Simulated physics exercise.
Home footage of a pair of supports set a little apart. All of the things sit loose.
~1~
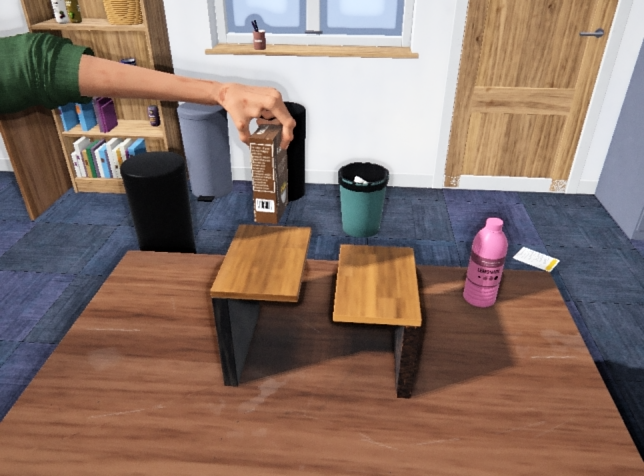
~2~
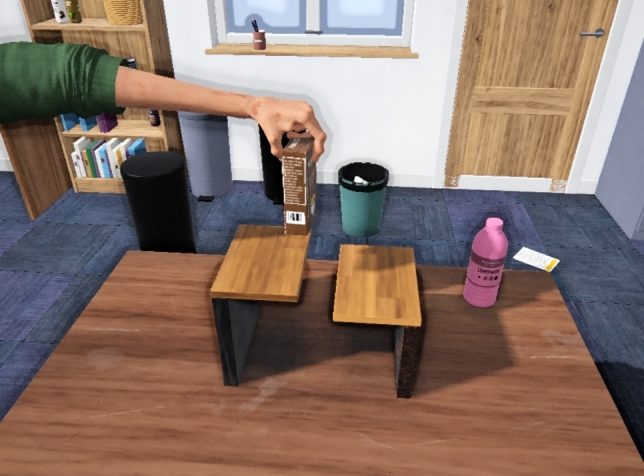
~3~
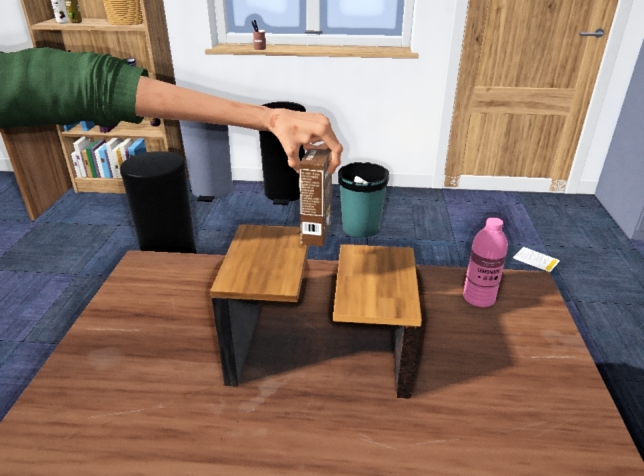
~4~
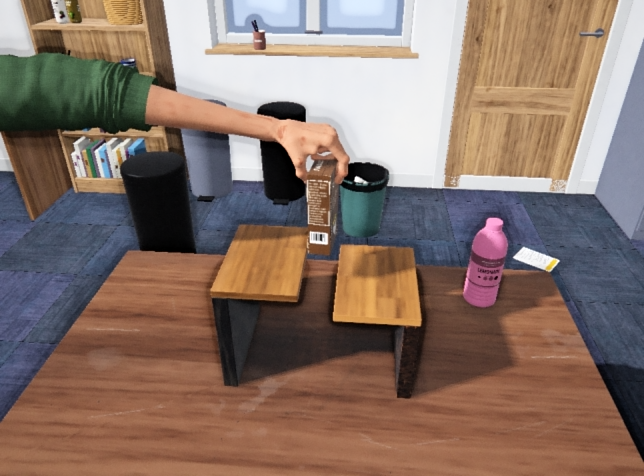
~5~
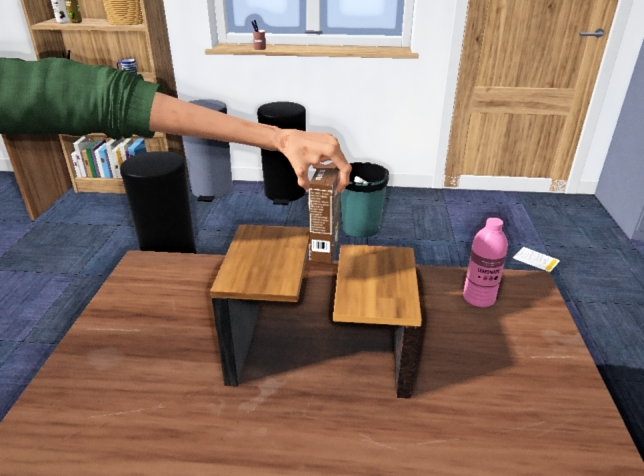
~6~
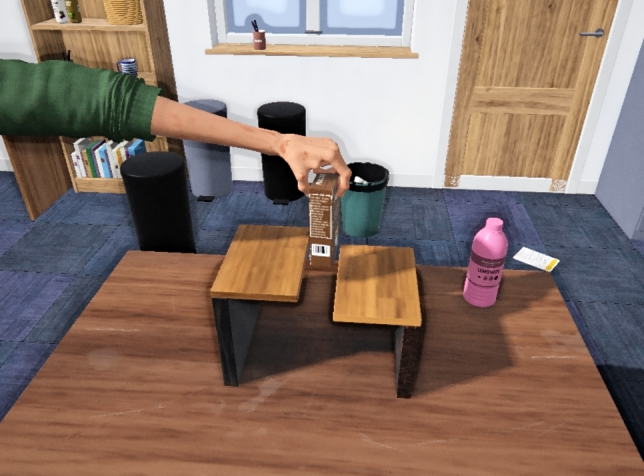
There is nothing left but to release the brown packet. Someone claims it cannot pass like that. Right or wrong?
Wrong.
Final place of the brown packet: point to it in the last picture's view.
Near (279, 372).
Then, 0.30 s later than the last frame, brown packet tilted by 7° near (320, 298).
Then, 0.50 s later than the last frame, brown packet on its side near (284, 347).
When it is over, lying over on the stand or table, brown packet; pink bottle as before. End places, in pixels of the last picture, brown packet near (279, 372). The packet drops through.
